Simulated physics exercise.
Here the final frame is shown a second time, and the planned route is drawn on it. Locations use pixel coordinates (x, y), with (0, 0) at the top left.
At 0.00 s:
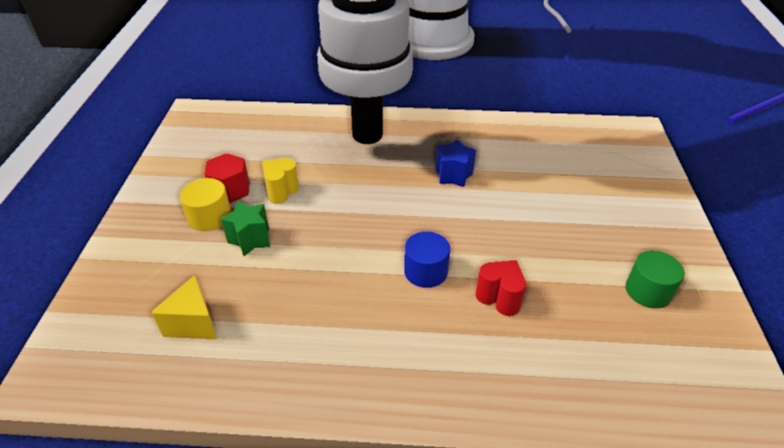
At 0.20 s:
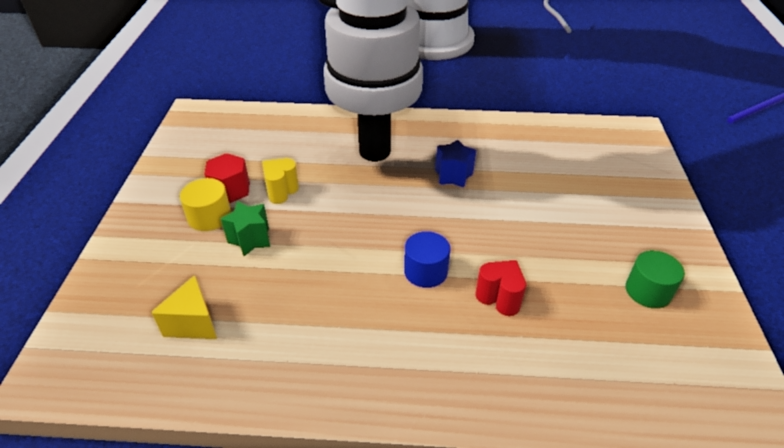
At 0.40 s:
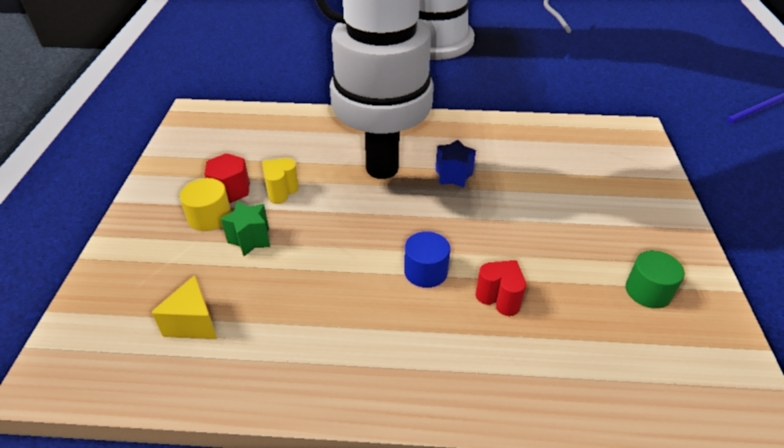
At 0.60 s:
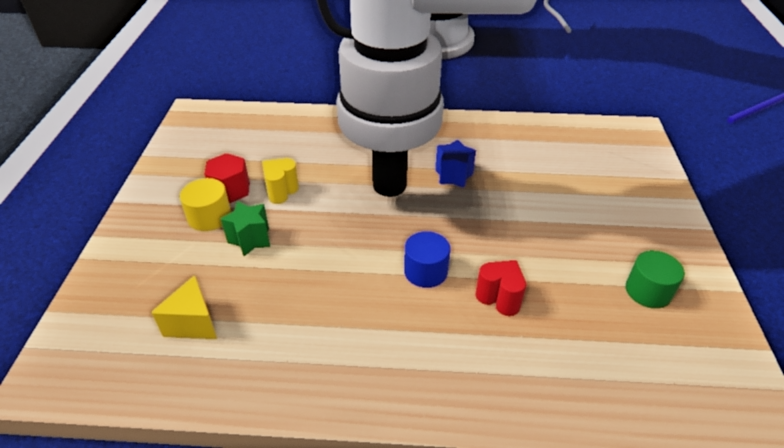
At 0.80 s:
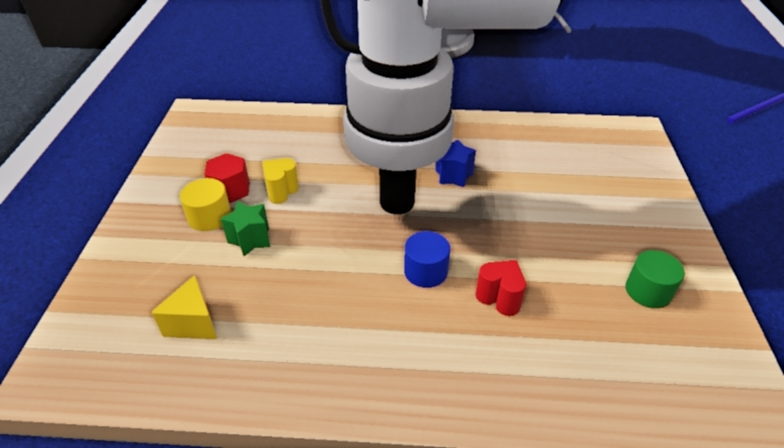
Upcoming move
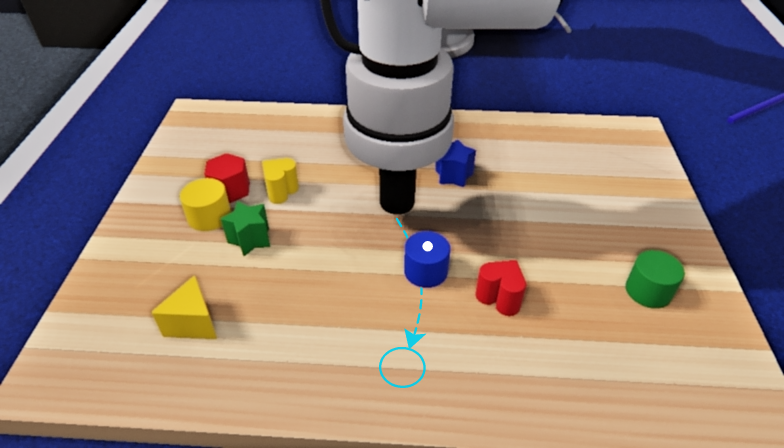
On a wooden board, a robot arm's black-tipped stick moves slowly forward past a blue star while the coloured blocks stay still.
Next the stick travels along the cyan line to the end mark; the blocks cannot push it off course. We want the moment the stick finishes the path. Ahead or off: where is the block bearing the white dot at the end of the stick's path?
I'm fairly sure the block bearing the white dot slides away from the front of the stick at some point.
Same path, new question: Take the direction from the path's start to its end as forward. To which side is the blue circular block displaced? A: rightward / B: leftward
My pick is B.
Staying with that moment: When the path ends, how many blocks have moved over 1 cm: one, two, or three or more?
Only one block.
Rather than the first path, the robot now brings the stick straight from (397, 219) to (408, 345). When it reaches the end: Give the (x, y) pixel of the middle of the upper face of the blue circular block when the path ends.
It should be at (451, 276) by then.
The line goes from (397, 219) via (417, 260) and (420, 310), ending at (402, 367); the dot is on the blue circular block.
On the path given first. One third of the way, stick at (418, 245); blue circular block at (437, 264).
Two thirds of the way, stick at (421, 296); blue circular block at (461, 308).
At the end, stick at (403, 353); blue circular block at (464, 315); red heart unmoved.
